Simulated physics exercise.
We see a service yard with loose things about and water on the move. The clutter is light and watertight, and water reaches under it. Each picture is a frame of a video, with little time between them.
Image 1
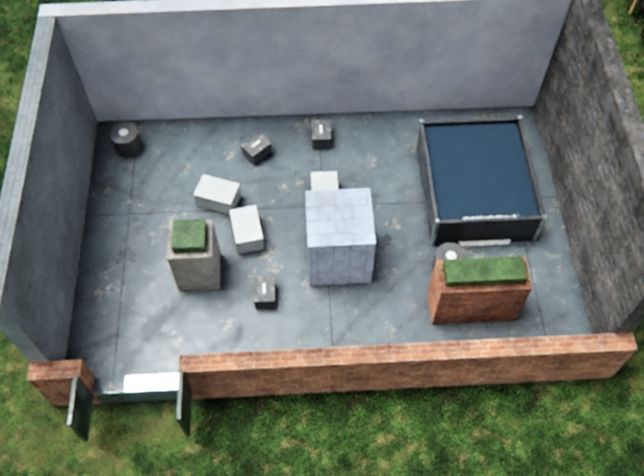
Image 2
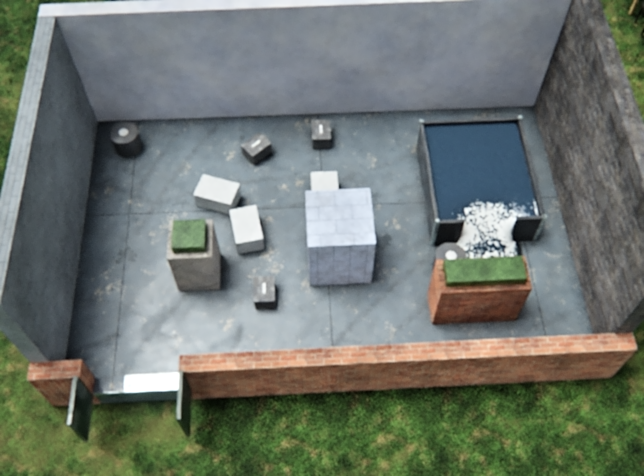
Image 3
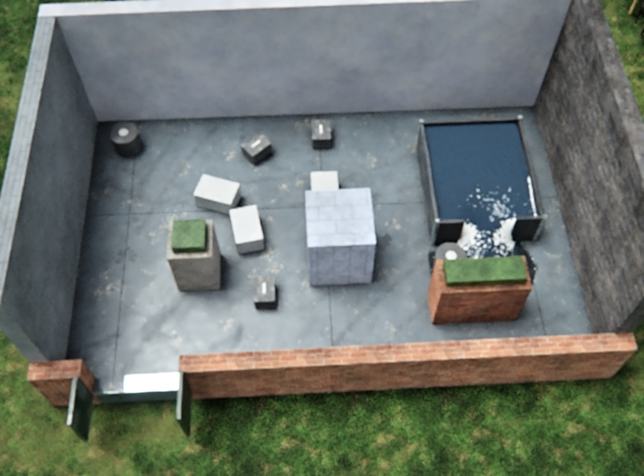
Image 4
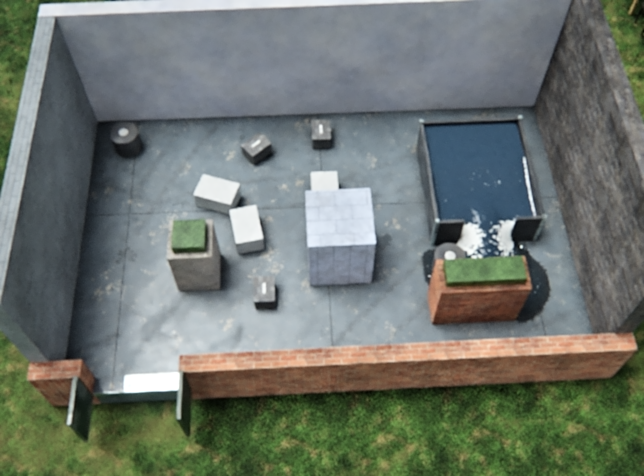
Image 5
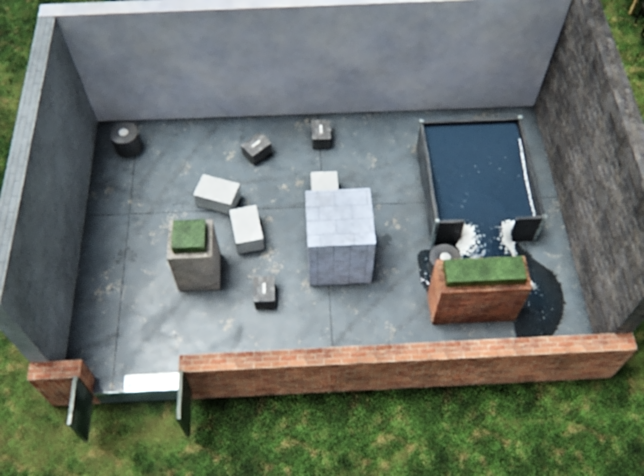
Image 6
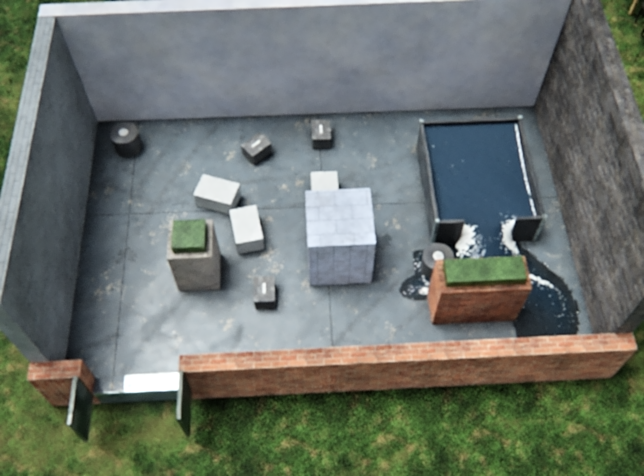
At first, a walled yard holds scattered pale blocks, small dark objects and a tank of dark blue water at the right. The tank's near side opens and white, foaming water pours out against a grass-topped brick block, then spreads around both its sides across the floor, while most loose objects stay still.
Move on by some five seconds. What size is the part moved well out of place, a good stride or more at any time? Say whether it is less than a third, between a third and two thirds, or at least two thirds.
The portion knocked well out of place is smaller than a third.
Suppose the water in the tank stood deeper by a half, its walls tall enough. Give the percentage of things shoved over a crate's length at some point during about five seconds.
Near 40 per cent of the loose things.
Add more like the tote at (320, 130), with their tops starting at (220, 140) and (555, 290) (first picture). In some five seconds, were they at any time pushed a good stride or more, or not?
In sequence: Doesn't go far, travels that far.
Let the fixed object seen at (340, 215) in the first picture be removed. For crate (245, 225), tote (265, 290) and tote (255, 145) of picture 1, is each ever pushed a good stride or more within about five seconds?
No. 1 got relocated, no. 2 got relocated, no. 3 remained in place.
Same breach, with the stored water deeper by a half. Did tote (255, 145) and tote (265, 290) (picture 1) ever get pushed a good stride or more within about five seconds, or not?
Lab note, in order: Stayed below that mark / reached that mark.
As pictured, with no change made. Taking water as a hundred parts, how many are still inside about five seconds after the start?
100 %.
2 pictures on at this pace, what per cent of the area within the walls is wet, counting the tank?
My estimate is about 20 per cent.
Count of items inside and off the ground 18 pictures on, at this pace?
The total is 0.
A moment on, 0 of 8 are well off their spots; 0 afloat.
Next, 1 of 8 are well off their spots; 0 afloat.
Later, 1 of 8 are well off their spots; 0 afloat.
In the end, 2 of 8 are well off their spots, and 2 have been at some point; 2 afloat.
